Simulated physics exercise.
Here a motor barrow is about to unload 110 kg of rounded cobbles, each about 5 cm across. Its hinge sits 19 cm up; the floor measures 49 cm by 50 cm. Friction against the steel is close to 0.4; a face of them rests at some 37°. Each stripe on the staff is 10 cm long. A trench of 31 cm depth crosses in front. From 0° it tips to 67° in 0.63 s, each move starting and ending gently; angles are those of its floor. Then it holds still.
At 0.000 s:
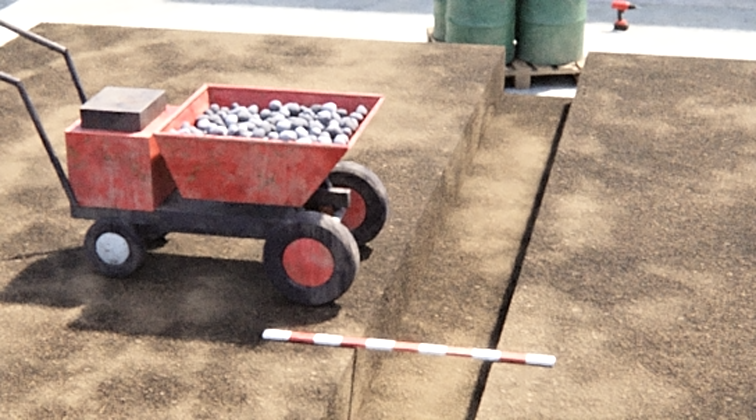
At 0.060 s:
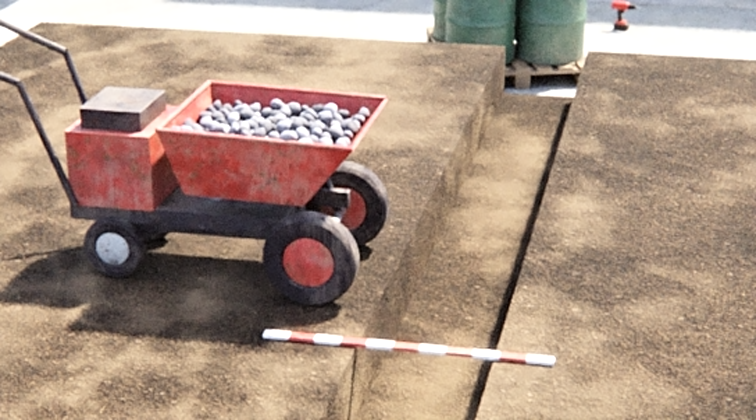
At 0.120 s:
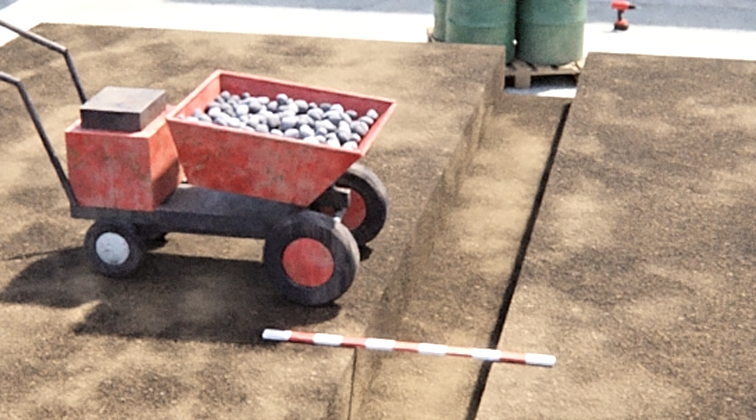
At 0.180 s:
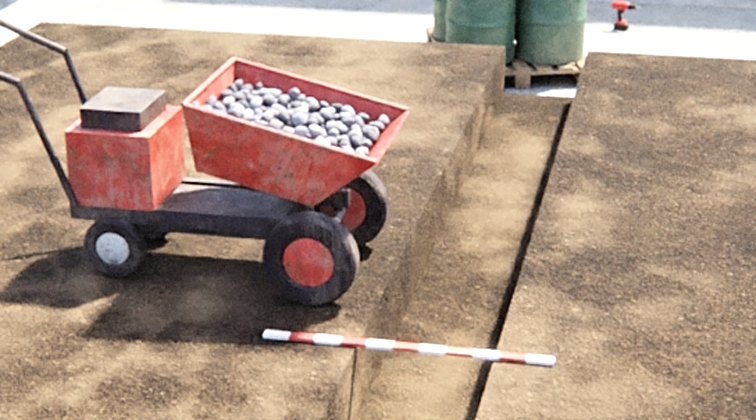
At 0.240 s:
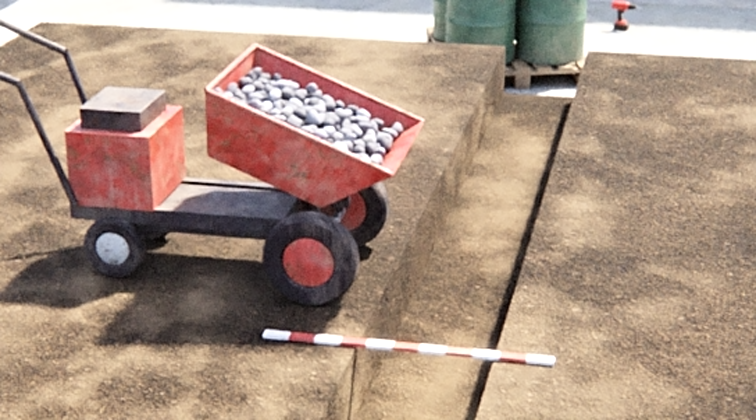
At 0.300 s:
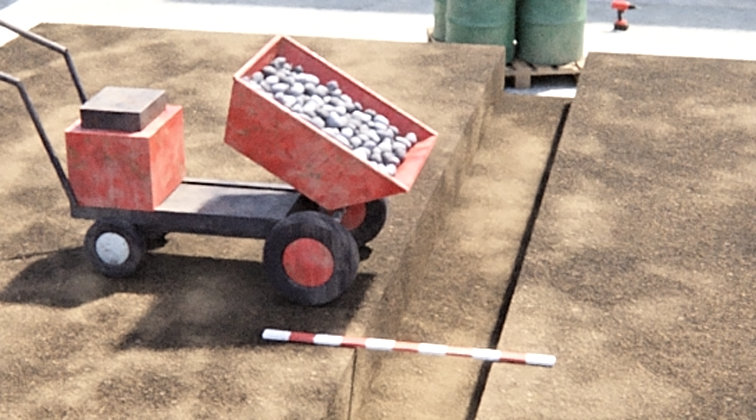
A red motor barrow loaded with rounded grey stones stood still beside a trench while its skip slowly tilted, the left end rising steadily higher and the front lip dipping toward the right.
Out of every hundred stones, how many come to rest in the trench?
Close to 65 in a hundred.
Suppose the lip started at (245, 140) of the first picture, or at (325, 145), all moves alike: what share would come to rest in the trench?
About 90 and 85 per cent.
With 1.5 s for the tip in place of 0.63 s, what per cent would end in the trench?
It would be near 90 per cent.
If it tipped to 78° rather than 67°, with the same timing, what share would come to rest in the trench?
In that case some 70 per cent.
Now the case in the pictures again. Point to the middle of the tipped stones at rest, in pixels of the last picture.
Around (496, 335).
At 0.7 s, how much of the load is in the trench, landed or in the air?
About 20 per cent by then.
After 0.5 s the floor is at 56°; 100 % in the skip; the foremost stones are at (430, 203).
After 0.7 s the floor is at 67°; 78 % in the skip, 20 % in the trench, 2 % past the trench; the foremost stones are at (523, 290).
After 1.1 s the floor is at 67°; 29 % in the skip, 35 % in the trench, 36 % past the trench; the foremost stones are at (685, 306).
After 3.0 s the floor is at 67°; 0 % in the skip, 65 % in the trench, 35 % past the trench; the foremost stones are past the picture's edge.
